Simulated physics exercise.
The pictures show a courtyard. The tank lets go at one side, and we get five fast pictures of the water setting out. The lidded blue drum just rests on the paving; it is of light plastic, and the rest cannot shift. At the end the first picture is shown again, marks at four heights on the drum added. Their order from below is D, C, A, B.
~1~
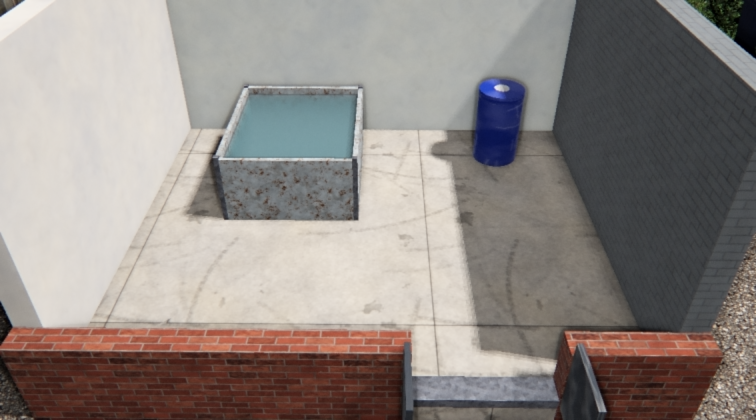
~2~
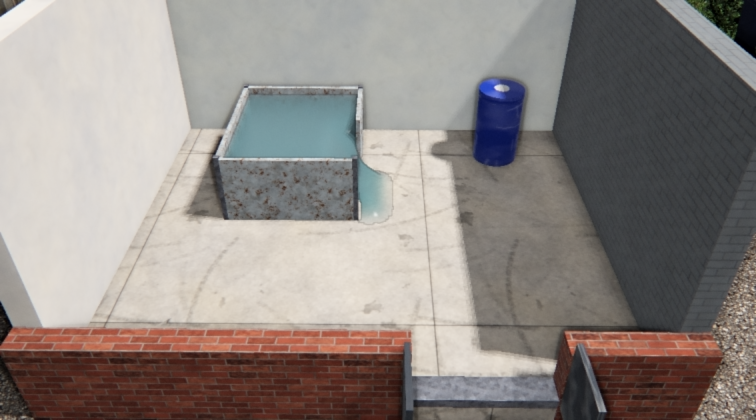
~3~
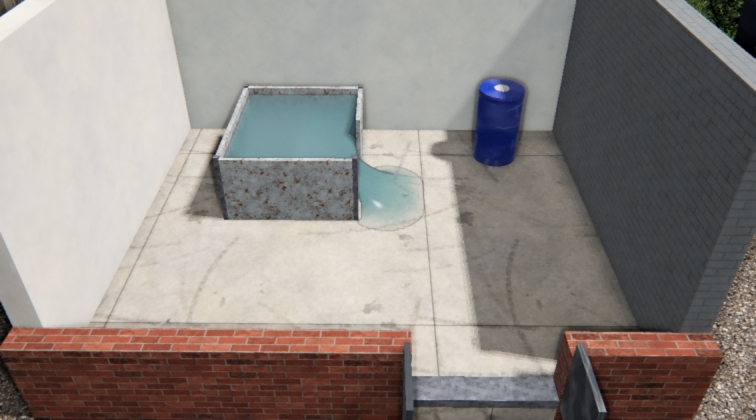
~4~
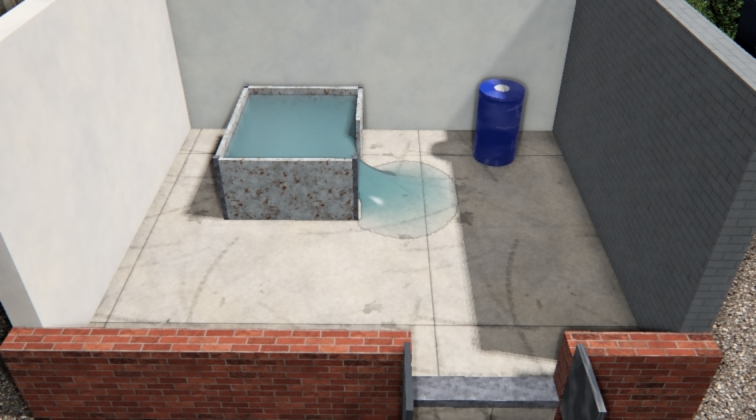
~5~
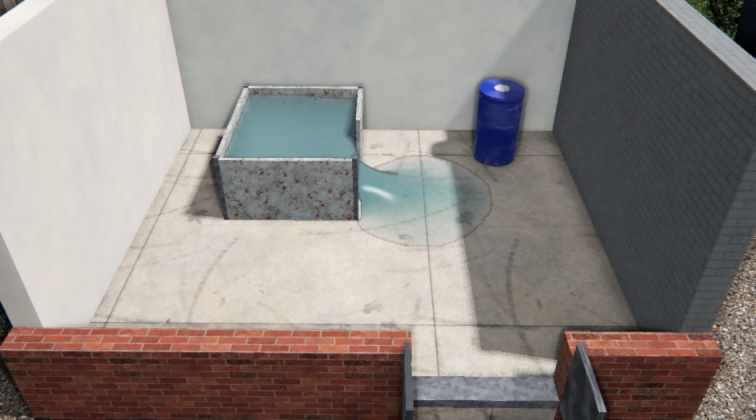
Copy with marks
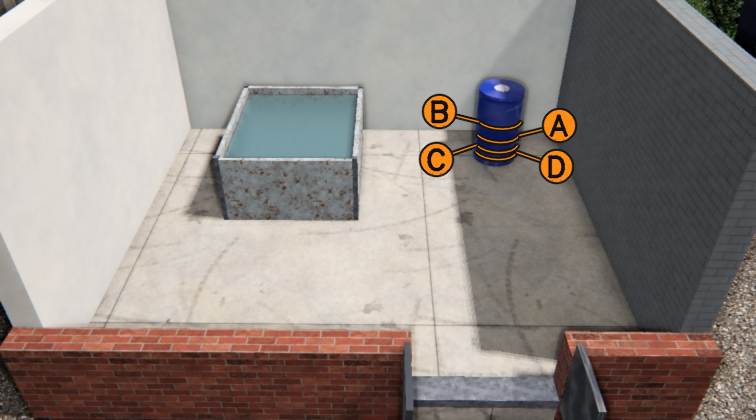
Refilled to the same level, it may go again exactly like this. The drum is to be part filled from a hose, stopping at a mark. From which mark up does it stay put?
It is C.
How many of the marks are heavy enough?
Three of them.
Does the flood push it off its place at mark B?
No, not at all.
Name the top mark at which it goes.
D.
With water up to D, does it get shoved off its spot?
Yes, that goes wrong.
On the marked copy, A at (500, 142); B at (502, 129); C at (499, 152); D at (498, 159); from the bottom up D, C, A, B.
For mark A, it does not move.
For mark B, it does not move.
For mark C, it does not move.
For mark D, it is pushed about its own width away.
